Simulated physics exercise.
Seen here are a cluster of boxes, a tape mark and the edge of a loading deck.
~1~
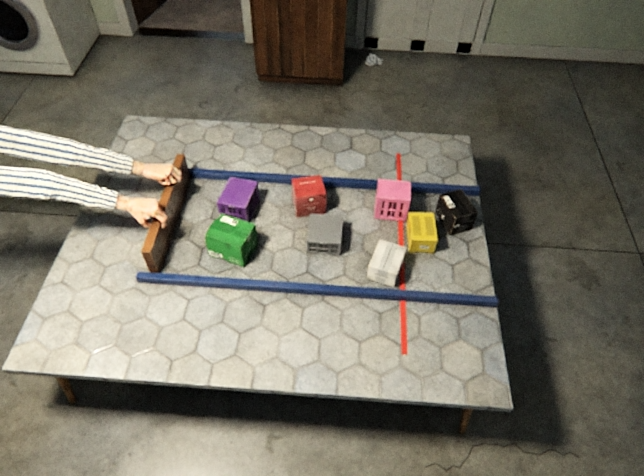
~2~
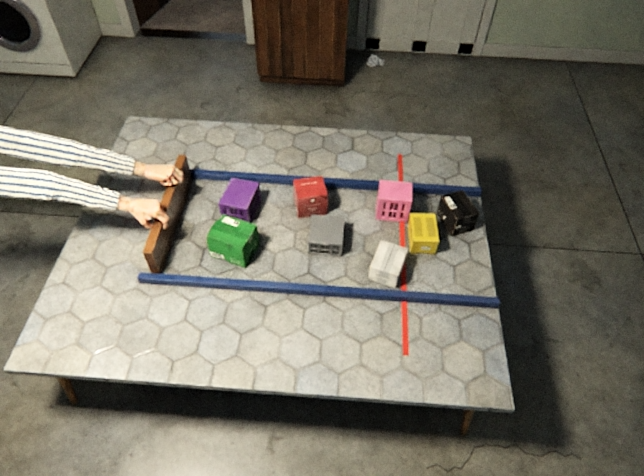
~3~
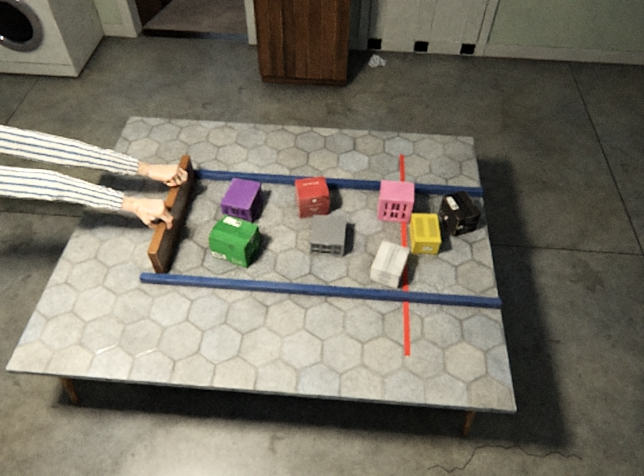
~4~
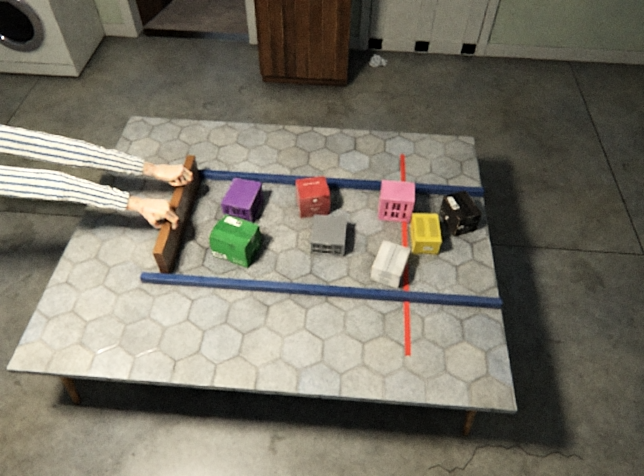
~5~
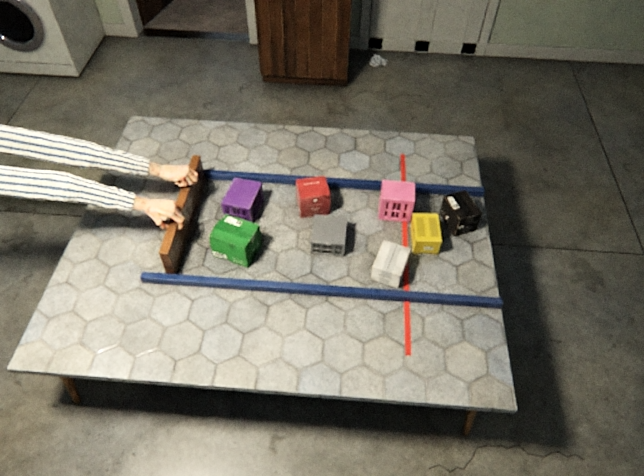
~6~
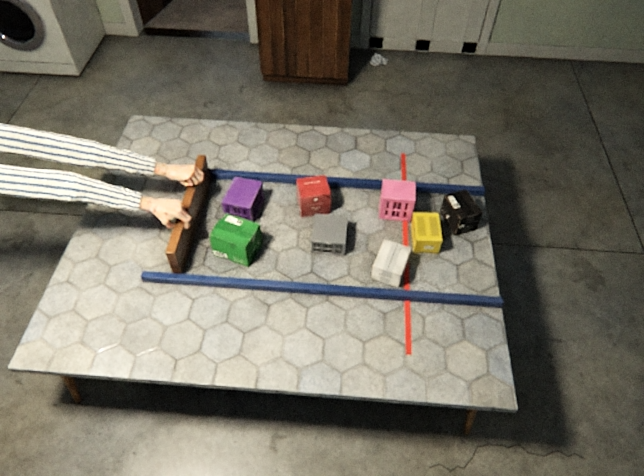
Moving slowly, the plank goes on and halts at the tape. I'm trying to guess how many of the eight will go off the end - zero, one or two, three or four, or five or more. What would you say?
After that push, what drops off the edge is fewer than three, not none.
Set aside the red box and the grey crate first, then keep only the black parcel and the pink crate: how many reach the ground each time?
Counts - first: 0; second: 0.
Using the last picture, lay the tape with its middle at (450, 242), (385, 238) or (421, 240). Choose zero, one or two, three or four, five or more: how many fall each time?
One after the other, the answers are at least five; either one or two; three to four.
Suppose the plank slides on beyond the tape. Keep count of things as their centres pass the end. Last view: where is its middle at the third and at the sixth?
About (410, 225) and about (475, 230).
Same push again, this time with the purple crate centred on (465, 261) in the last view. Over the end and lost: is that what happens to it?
In that case it never drops.
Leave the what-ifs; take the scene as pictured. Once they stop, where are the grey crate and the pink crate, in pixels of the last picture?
The grey crate ends up near (462, 240), and the pink crate near (483, 205).
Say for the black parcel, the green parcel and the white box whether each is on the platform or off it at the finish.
Black parcel goes over the edge, green parcel keeps its place, white box keeps its place.
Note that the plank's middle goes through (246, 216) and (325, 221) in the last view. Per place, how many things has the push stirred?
The number moved is 2 and then 6.
Soon after, none off yet; black parcel at rest near (461, 212); yellow tote at rest near (426, 233); pink crate at rest near (397, 200).
Then, none off yet; black parcel moved a little near (473, 214); yellow tote moved about its own width near (450, 232); pink crate moved about its own width near (443, 203).
At rest, the number that fall off is one or two; fallen, black parcel.
